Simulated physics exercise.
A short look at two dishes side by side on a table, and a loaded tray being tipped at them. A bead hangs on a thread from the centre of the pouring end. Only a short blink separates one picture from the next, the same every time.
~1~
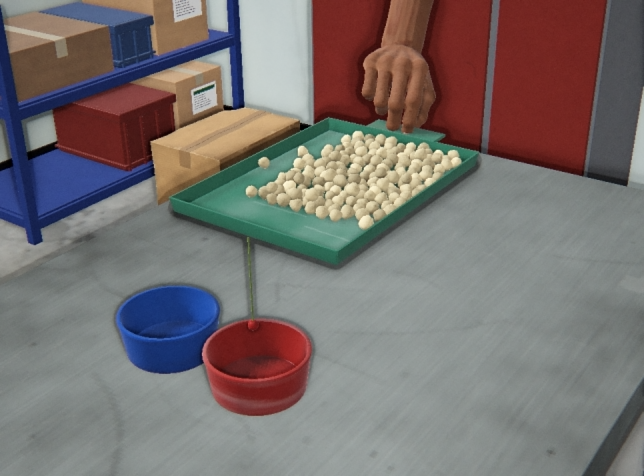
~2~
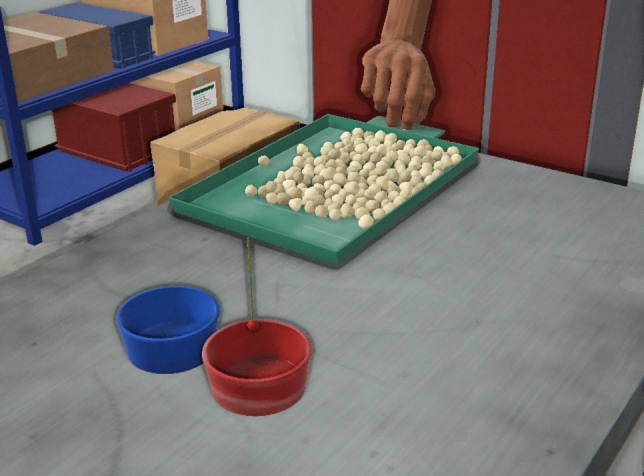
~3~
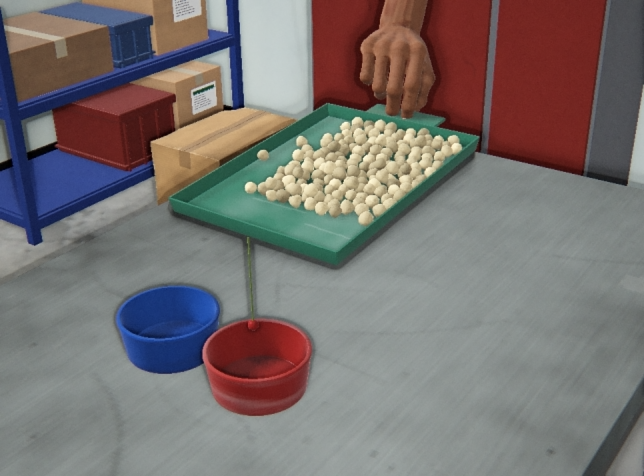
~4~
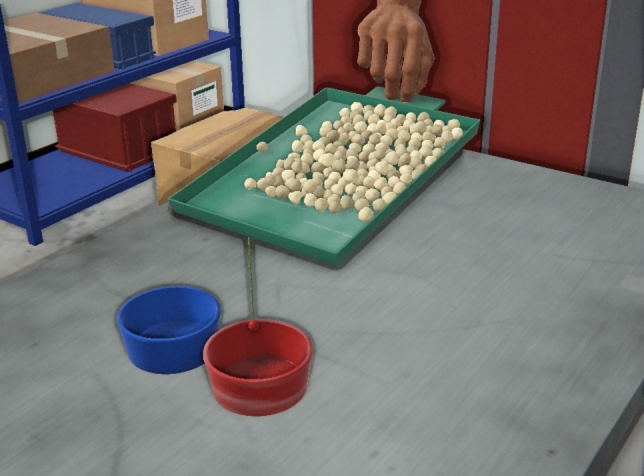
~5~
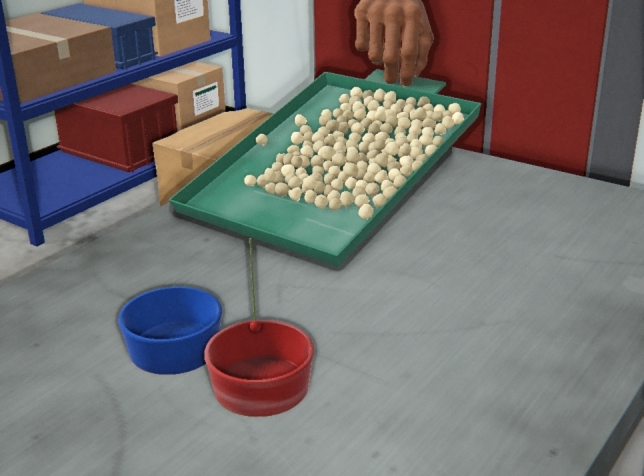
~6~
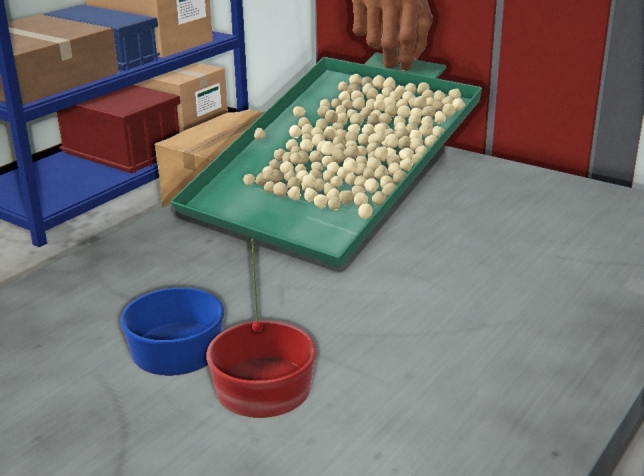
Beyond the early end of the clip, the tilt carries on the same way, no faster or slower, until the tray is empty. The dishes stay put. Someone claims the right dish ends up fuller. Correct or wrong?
Correct - the right dish ends fuller.
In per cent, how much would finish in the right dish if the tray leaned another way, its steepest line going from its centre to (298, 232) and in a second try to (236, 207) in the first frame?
You'd see roughly 20 per cent the first time and 10 per cent the second.
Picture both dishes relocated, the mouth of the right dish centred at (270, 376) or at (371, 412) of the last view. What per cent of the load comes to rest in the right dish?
Roughly 50% the first time and 0% the second time.
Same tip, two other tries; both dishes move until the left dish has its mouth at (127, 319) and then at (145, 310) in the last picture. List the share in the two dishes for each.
Roughly 50 %, then roughly 30 %.
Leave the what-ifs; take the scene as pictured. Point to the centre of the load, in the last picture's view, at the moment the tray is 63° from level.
I'd put it at about (273, 202).
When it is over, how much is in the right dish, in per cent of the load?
Roughly 20 %.
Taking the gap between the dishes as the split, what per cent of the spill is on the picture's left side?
Roughly 60 in a hundred.
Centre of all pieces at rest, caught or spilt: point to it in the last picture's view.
Around (217, 421).
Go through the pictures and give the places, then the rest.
The first picture shows corners of the pouring end at (173, 197) and (336, 249), level; middle of the load at (364, 176), macadamia nuts; left dish at (135, 349); right dish at (224, 390); bead on its thread at (253, 325).
The second picture shows corners of the pouring end at (173, 197) and (336, 249), level; middle of the load at (364, 174).
The third picture shows corners of the pouring end at (173, 197) and (336, 250), tipped barely, level across its low end; middle of the load at (364, 167).
The fourth picture shows corners of the pouring end at (172, 198) and (336, 251), tipped a little, level across its low end; middle of the load at (364, 157).
The fifth picture shows corners of the pouring end at (173, 199) and (336, 252), tipped a little, level across its low end; middle of the load at (364, 147).
The sixth picture shows corners of the pouring end at (174, 200) and (338, 254), tipped clearly, level across its low end; middle of the load at (363, 139); left dish at (139, 351); right dish at (228, 392).
Soon, tray tipped steeply; most on the tray; a stray few in the right dish; a small part outside both; a small part in the air.
A while on, tray tipped past a quarter turn; about a quarter on the tray; a small part in the right dish; a stray few in the left dish; about half outside both; about a quarter in the air.
Towards the end, tray tipped past a quarter turn; about a quarter in the right dish; a small part in the left dish; most outside both.
Finally, tray tipped past a quarter turn; about a quarter in the right dish; a small part in the left dish; most outside both.
